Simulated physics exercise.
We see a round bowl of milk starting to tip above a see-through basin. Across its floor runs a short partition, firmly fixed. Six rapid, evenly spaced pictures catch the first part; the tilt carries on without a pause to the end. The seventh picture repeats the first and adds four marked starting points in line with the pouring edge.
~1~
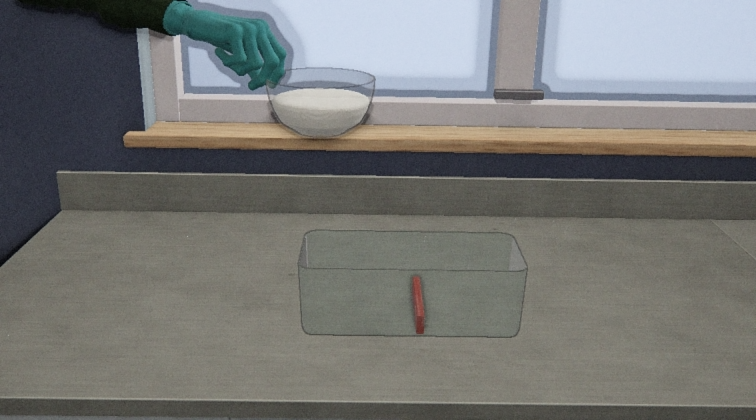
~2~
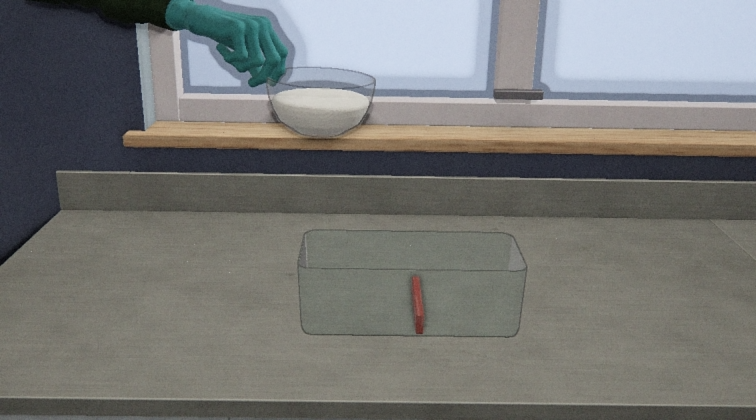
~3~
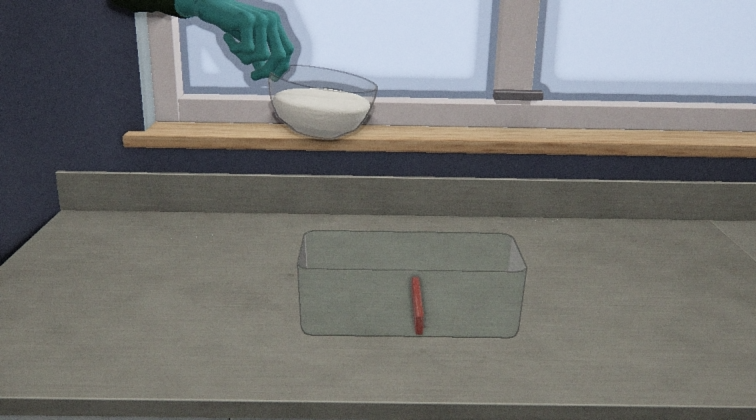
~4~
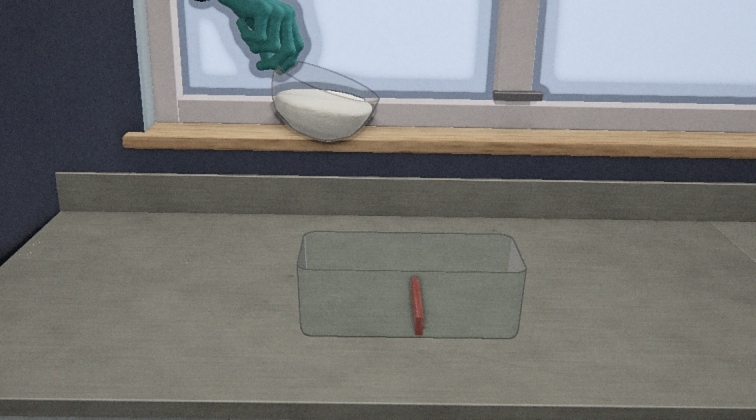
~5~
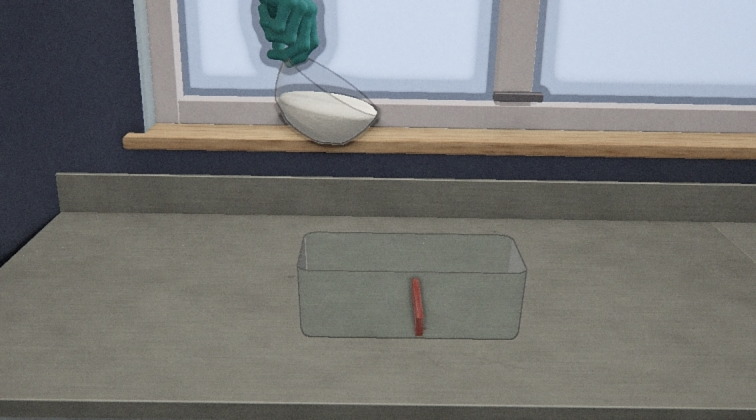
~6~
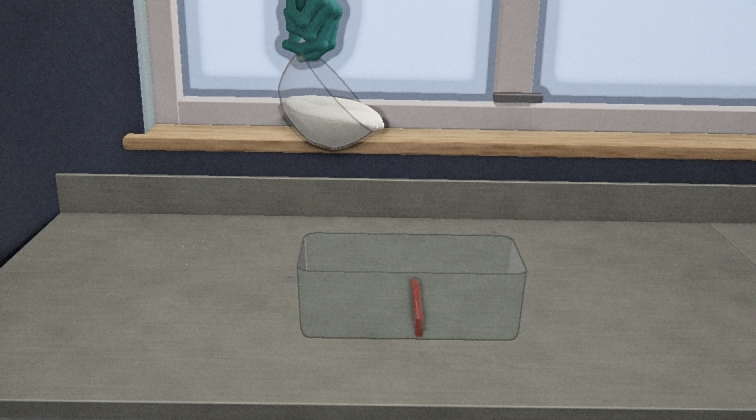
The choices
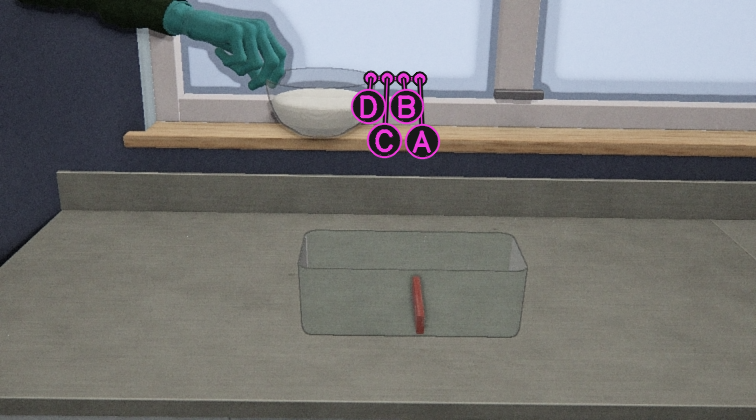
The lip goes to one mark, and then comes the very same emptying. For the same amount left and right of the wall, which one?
Choose C.
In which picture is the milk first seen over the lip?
In picture 6.
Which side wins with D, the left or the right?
More ends on the left.
In magenta, A at (419, 79); B at (403, 78); C at (387, 78); D at (370, 78).
If A is chosen, about 26 % ends left of the wall and 67 % right of it; 7 % is lost outside.
If B is chosen, about 37 % ends left of the wall and 58 % right of it; 5 % is lost outside.
If C is chosen, about 49 % ends left of the wall and 46 % right of it; 5 % is lost outside.
If D is chosen, about 62 % ends left of the wall and 28 % right of it; 9 % is lost outside.
